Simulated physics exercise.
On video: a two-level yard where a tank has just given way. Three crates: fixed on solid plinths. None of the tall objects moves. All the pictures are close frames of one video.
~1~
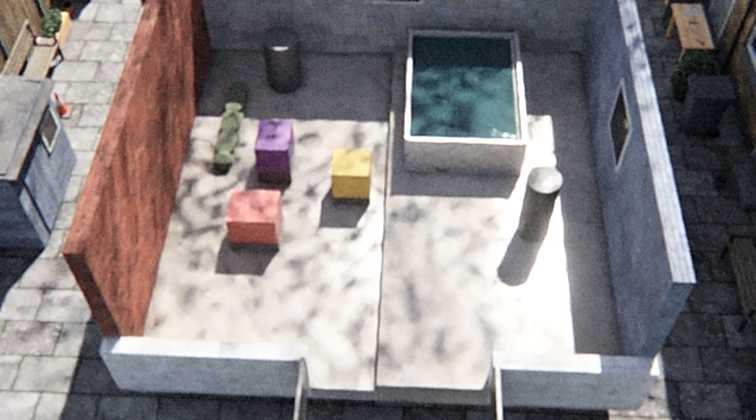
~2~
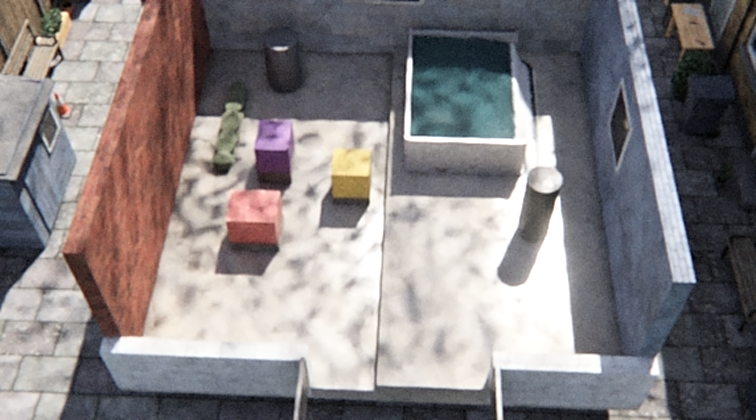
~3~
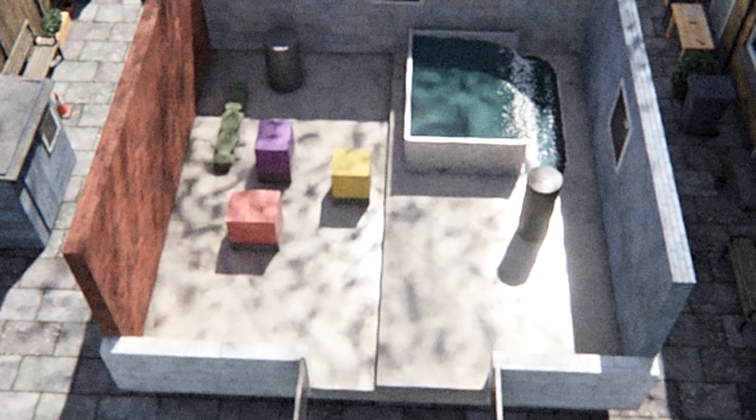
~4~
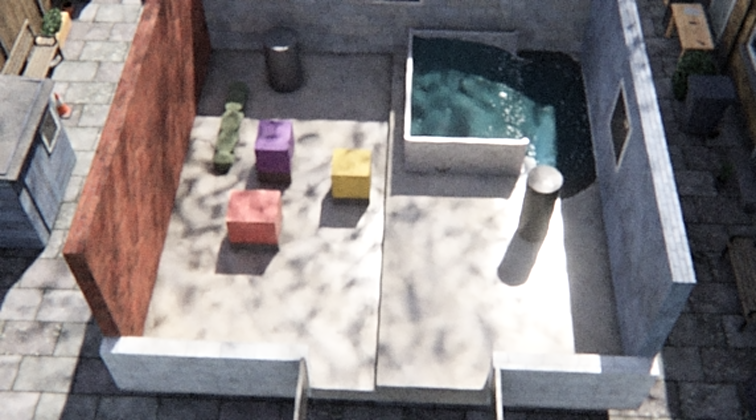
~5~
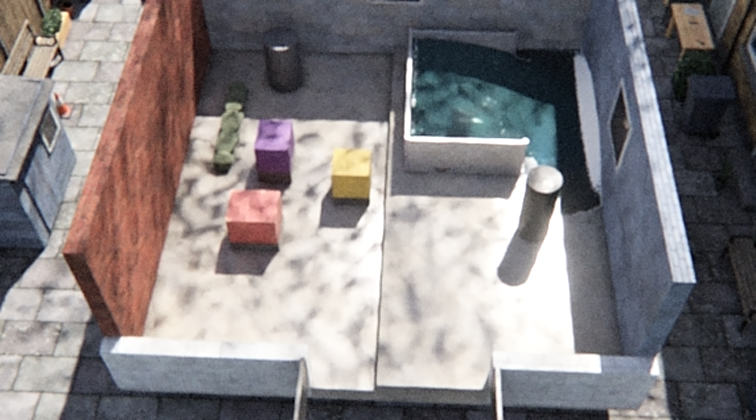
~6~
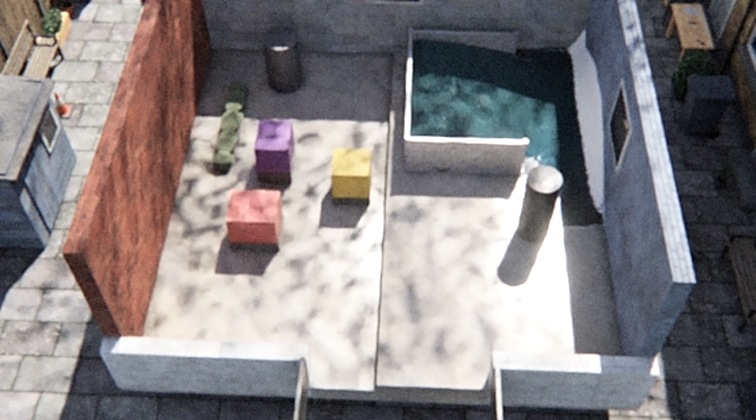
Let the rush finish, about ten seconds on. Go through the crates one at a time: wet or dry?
Purple crate: Dry; red crate: Dry; yellow crate: Dry.
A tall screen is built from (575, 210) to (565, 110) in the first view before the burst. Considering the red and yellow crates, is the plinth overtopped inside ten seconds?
First red, which is left alone, then yellow, which is left alone.
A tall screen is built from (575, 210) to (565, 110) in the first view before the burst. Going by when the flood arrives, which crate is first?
That would be the yellow crate.
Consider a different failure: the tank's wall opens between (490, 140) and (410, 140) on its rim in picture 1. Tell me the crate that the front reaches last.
That would be the one in purple.
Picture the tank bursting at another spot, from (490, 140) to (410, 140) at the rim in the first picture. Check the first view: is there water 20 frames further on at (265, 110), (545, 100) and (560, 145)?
Place one: Spared by the leak. Place two: Spared by the leak. Place three: Spared by the leak.
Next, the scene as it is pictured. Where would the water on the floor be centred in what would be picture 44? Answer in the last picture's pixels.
(455, 178).
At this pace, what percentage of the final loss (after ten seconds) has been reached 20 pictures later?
My figure is about 10 in a hundred.
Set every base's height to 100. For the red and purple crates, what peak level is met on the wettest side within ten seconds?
Around 70 in a hundred for the first and 30 in a hundred for the second.
A moment on, water covers 15 % of the floor; the purple crate not reached, the red crate not reached, the yellow crate not reached.
Next, water covers 25 % of the floor; the purple crate not reached, the red crate not reached, the yellow crate not reached.
Then, water covers 50 % of the floor; the purple crate not reached, the red crate not reached, the yellow crate water round its plinth.
Later, water covers 85 % of the floor; the purple crate water round its plinth, the red crate water round its plinth, the yellow crate water round its plinth.
In the end, water covers 95 % of the floor; the purple crate stayed above the water, the red crate stayed above the water, the yellow crate stayed above the water.
